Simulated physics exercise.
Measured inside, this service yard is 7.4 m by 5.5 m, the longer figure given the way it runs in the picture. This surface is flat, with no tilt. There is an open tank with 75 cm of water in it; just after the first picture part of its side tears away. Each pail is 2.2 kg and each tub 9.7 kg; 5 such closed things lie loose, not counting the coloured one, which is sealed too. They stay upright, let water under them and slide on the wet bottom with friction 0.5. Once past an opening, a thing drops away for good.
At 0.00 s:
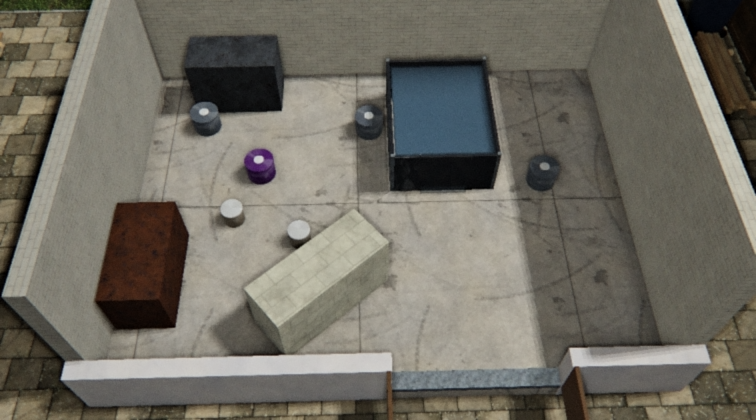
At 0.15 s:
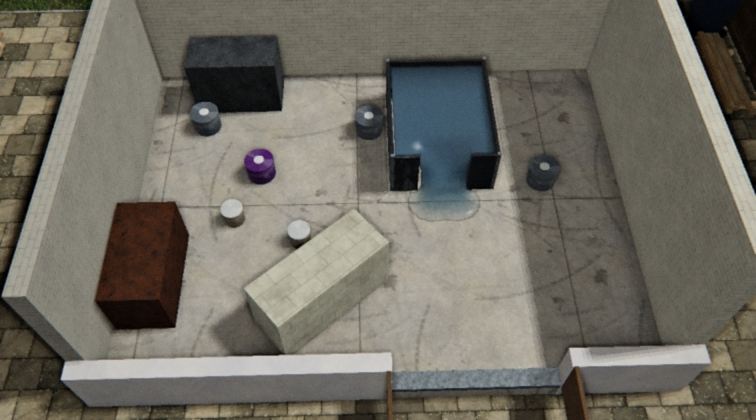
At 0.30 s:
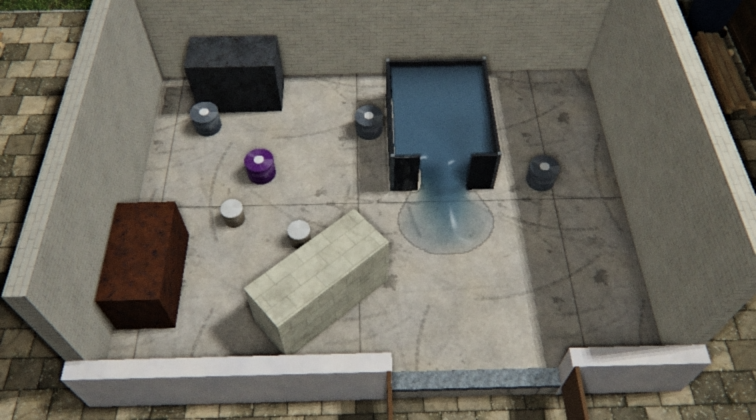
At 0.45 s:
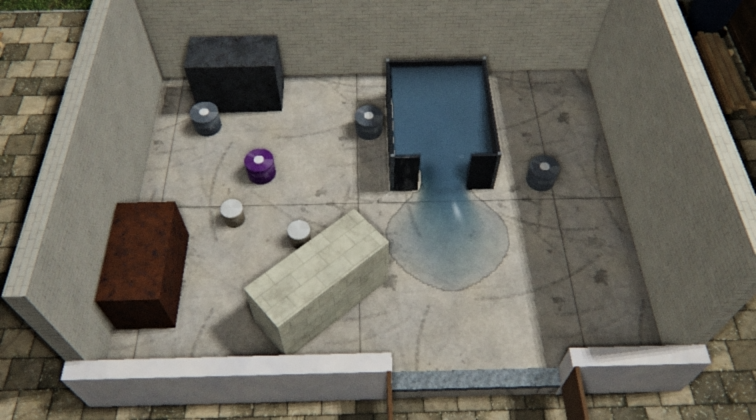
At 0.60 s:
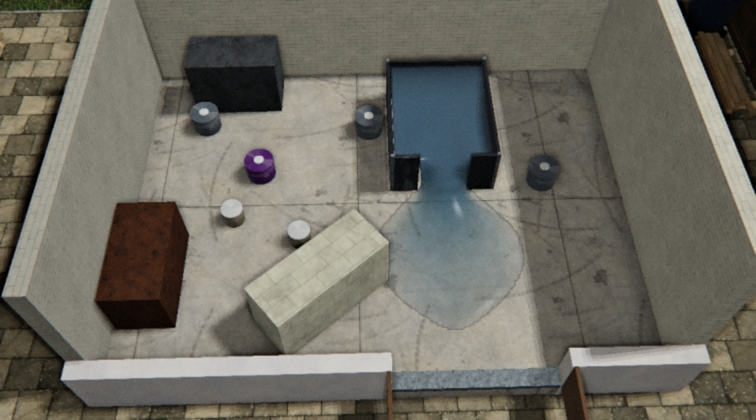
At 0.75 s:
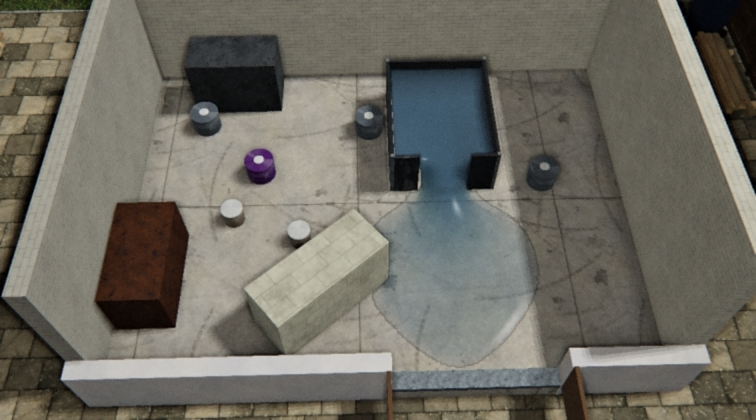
In a walled yard with scattered tubs and blocks, the near side of a dark tank opens and water pours out, spreading across the floor past the pale block toward the front, while the purple tub stays still.
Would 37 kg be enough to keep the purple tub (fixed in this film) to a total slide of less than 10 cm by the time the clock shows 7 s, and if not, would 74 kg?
Yes, 37 kg suffices.
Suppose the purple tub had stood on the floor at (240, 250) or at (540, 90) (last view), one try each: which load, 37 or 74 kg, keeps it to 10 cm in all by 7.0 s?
Well, the little one does for the first, the little one does for the second.
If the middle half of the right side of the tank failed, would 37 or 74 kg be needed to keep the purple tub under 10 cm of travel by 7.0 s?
In that case the lighter mass suffices.
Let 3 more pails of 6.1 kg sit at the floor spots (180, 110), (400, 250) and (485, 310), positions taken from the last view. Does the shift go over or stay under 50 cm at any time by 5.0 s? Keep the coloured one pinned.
Going through them in turn, the answers are not too far, too far and too far.
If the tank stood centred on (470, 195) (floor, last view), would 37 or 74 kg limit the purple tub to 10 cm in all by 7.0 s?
Then the smaller load will do.
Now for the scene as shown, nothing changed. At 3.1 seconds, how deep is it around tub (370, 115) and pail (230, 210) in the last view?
I'd estimate 0 cm for the first and 1 cm for the second.
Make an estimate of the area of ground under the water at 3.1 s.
Flooded: Near 19 m2.
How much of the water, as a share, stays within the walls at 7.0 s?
Remaining: Approx. 56 per cent.
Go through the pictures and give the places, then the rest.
The purple tub at (259, 160) rests on the ground; water covers 2.8 m2; 0 of 6 have shifted, in the first frame.
The purple tub at (259, 160) rests on the ground; water covers 3.3 m2; 0 of 6 have shifted, in the second frame.
The purple tub at (259, 160), on the bottom; water covers 4.1 m2; 0 of 6 have shifted, in the third frame.
The purple tub at (259, 160), on the bottom; water covers 5.1 m2; 0 of 6 have shifted, in the fourth frame.
The purple tub at (259, 160) rests on the ground; 6.3 m2 under water; 0 of 6 have shifted, in the fifth frame.
The purple tub at (259, 160) rests on the ground; water covers 7.9 m2; 0 of 6 have shifted, in the sixth frame.
After 1.4 s the purple tub would be 0 cm from its start with 37 kg and 0 cm from its start with 74 kg; 0 cm of water round it then.
After 3.1 s the purple tub would be 0 cm from its start with 37 kg and 0 cm from its start with 74 kg; 2 cm of water round it then.
After 4.9 s the purple tub would be 0 cm from its start with 37 kg and 0 cm from its start with 74 kg; 2 cm of water round it then.
After 7.0 s the purple tub would be 0 cm from its start with 37 kg and 0 cm from its start with 74 kg; 1 cm of water round it then.
